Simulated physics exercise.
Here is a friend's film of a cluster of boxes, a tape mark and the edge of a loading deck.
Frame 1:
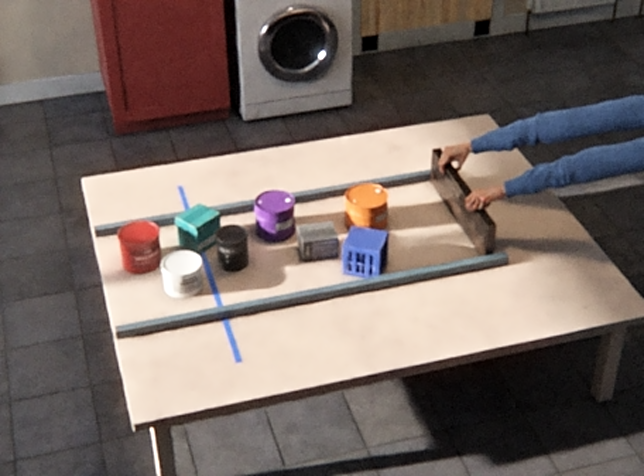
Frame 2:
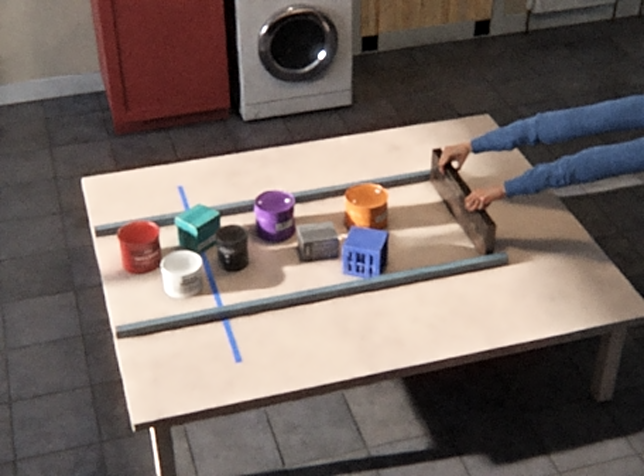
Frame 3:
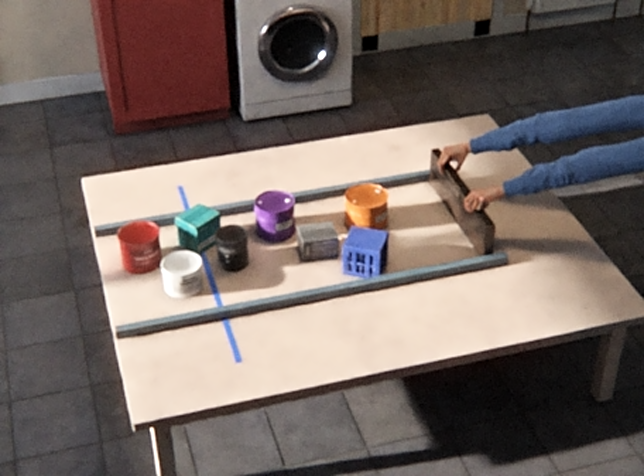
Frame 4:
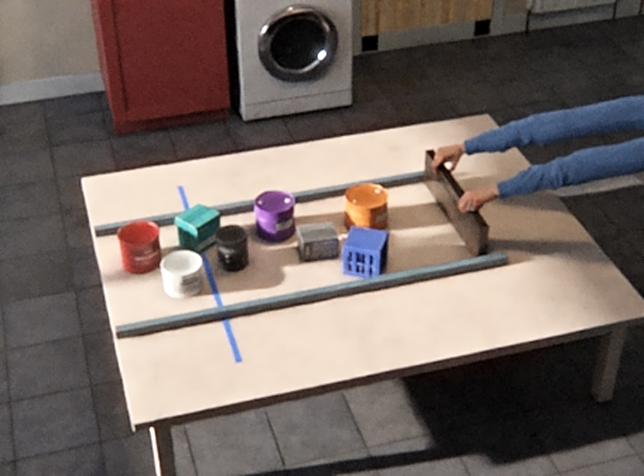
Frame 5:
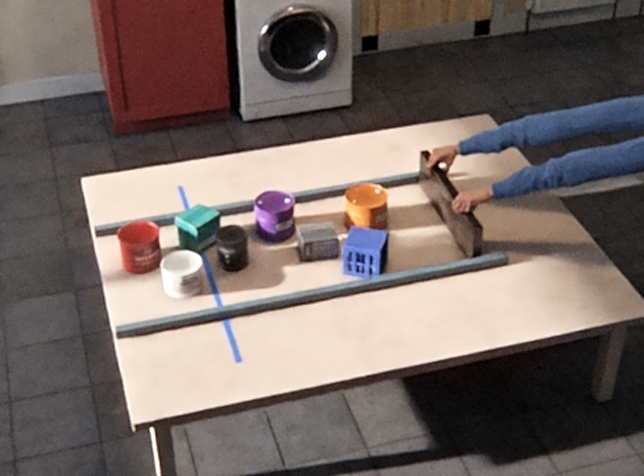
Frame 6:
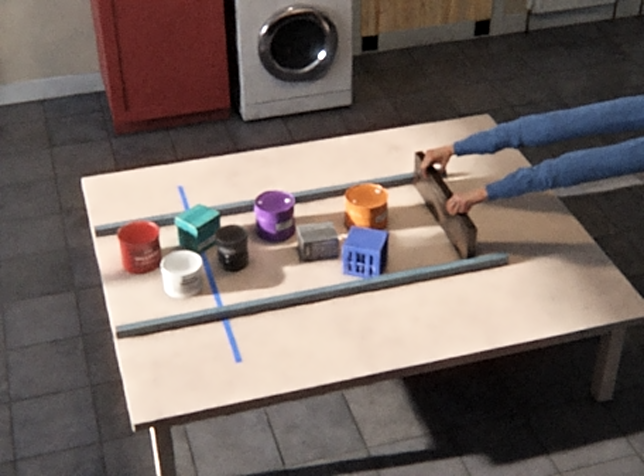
Two hands slide a dark plank a short way left between two rails on a table, while the colourful pails and boxes ahead of it, some near a blue tape line, stay still.
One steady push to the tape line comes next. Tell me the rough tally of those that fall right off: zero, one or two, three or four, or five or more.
Tally: Zero.
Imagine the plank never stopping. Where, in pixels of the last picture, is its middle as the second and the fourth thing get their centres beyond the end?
The middle sits near (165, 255) at the first moment and near (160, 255) at the second.
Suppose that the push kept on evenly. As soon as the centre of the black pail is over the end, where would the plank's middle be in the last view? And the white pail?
First near (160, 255), second near (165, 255).
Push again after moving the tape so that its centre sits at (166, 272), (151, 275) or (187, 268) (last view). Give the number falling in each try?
Going through them in order, you'd see 1, 4 and 0.
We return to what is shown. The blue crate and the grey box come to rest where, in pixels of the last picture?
First (199, 291), then (192, 273).
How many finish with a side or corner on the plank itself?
It is in contact with 4.
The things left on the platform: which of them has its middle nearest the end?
Nearest at the end: The red pail.
Soon after, none off yet; red pail at rest near (140, 248); white pail at rest near (183, 275); turquoise parcel at rest near (199, 229).
In the end, the number that fall off is zero.
